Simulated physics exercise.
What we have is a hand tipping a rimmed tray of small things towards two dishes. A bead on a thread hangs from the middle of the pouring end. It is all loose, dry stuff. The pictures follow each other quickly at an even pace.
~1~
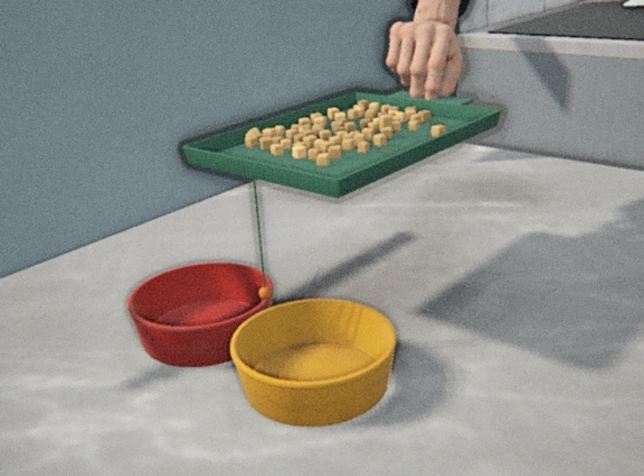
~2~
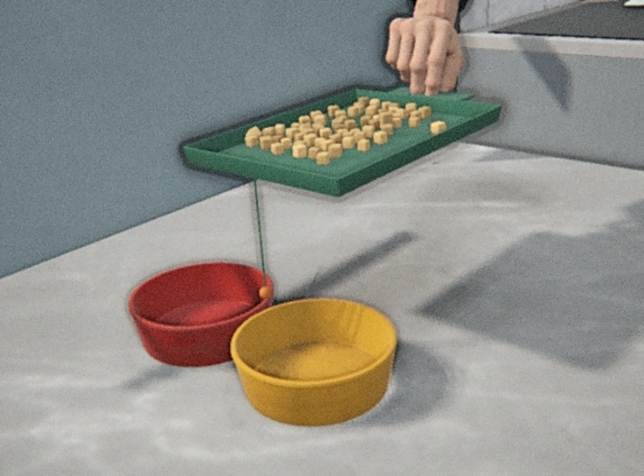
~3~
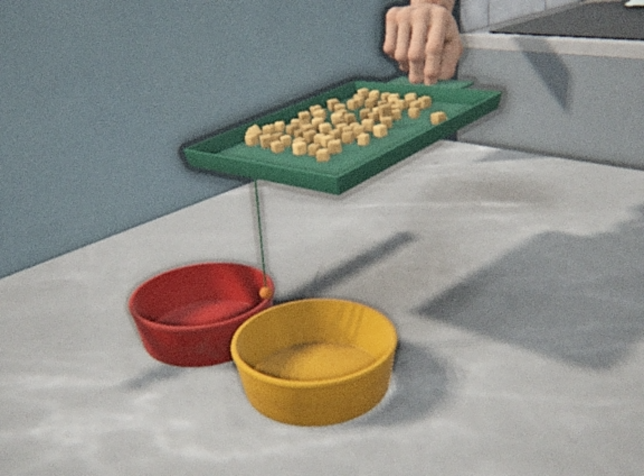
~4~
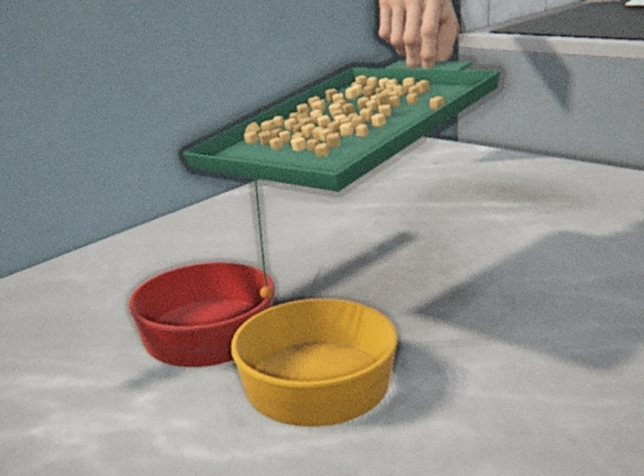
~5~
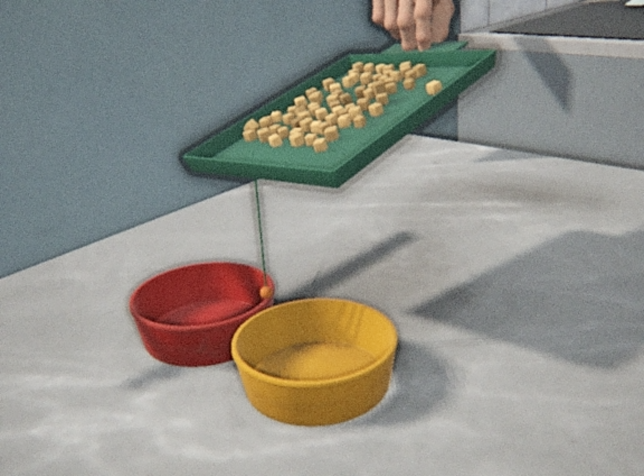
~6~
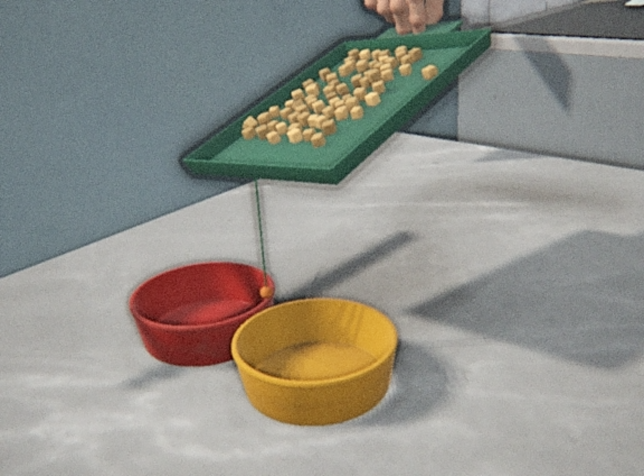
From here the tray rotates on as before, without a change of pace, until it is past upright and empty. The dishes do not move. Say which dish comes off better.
Fuller: The left-hand dish.
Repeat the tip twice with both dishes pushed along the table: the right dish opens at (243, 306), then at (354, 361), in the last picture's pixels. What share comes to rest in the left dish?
About 20 and 60 per cent.
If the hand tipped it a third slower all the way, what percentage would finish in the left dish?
Some 90 per cent.
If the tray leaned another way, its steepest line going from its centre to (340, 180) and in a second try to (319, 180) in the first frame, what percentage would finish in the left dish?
First some 0, then 0 per cent.
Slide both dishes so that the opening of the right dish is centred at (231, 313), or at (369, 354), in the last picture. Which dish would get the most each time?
The first try: The right dish. The second: The left one.
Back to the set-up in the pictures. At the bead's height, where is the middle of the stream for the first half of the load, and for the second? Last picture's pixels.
The first part at (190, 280); the rest at (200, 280).
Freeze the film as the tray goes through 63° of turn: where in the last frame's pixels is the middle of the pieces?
Close to (224, 141).
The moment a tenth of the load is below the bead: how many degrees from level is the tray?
Roughly 75°.
Shortly afterwards, tray tipped steeply; all but a few on the tray; a little in the air.
Next, tray tipped past a quarter turn; the bulk on the tray; near a quarter in the left dish.
Some moments later, tray tipped past a quarter turn; all but a few in the left dish; a little outside both.
In the end, tray tipped past a quarter turn; none at all in the right dish; all but a few in the left dish; a little outside both.
